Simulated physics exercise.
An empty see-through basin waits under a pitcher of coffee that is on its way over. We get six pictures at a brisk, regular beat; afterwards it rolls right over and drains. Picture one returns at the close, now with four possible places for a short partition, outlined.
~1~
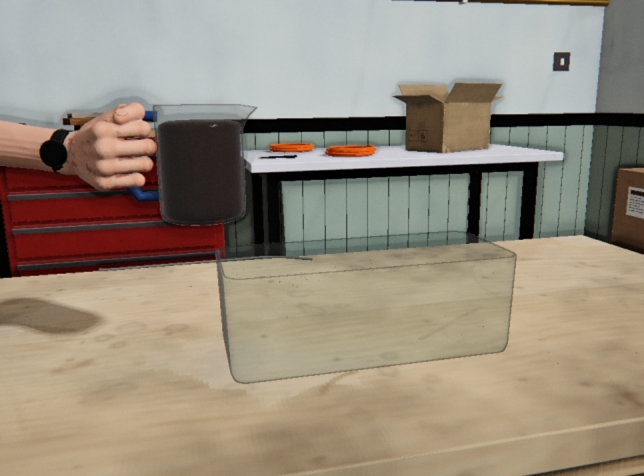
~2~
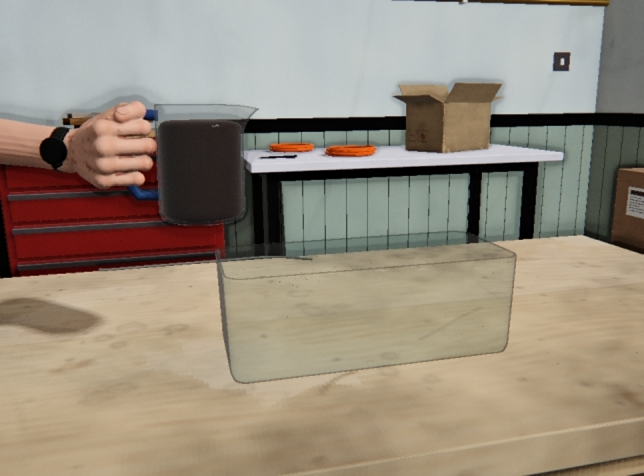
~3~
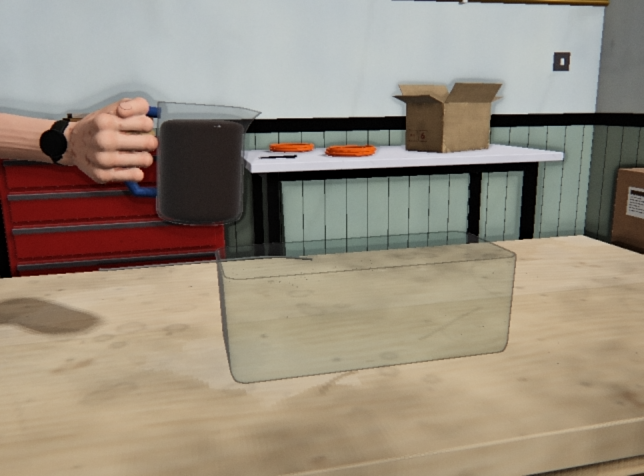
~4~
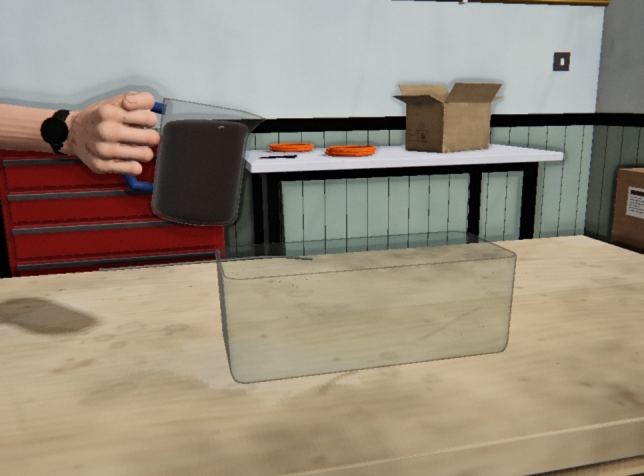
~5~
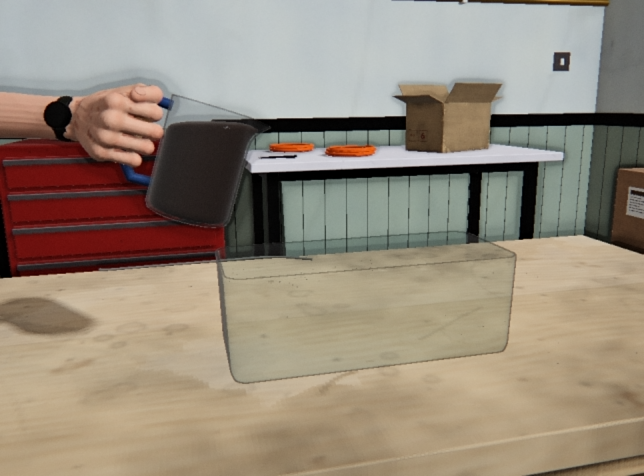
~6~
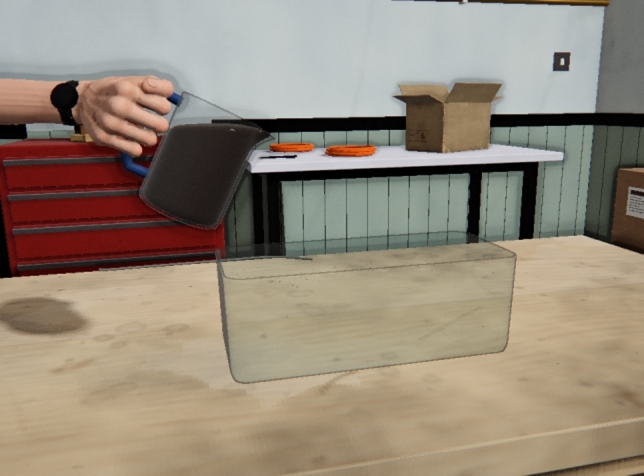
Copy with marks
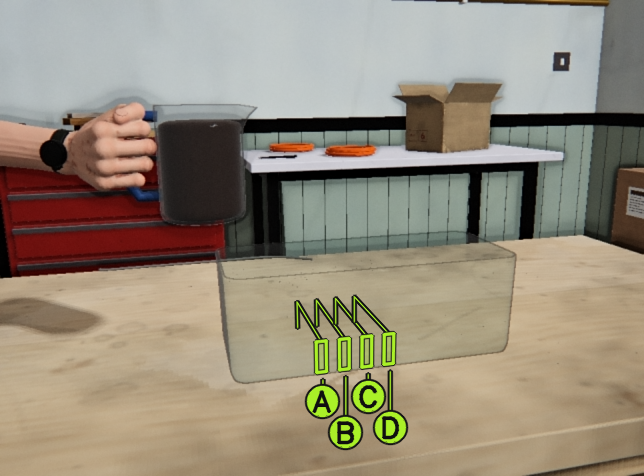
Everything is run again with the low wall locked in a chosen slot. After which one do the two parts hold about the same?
B is best.
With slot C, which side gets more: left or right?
The left side.
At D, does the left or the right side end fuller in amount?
More ends on the left.
On the marked copy, A at (322, 379); B at (345, 376); C at (368, 374); D at (390, 371).
With A, about 13 % ends left of the wall and 85 % right of it.
With B, about 48 % ends left of the wall and 50 % right of it.
With C, about 90 % ends left of the wall and 6 % right of it; 5 % is lost outside.
With D, about 91 % ends left of the wall and 6 % right of it; 3 % is lost outside.
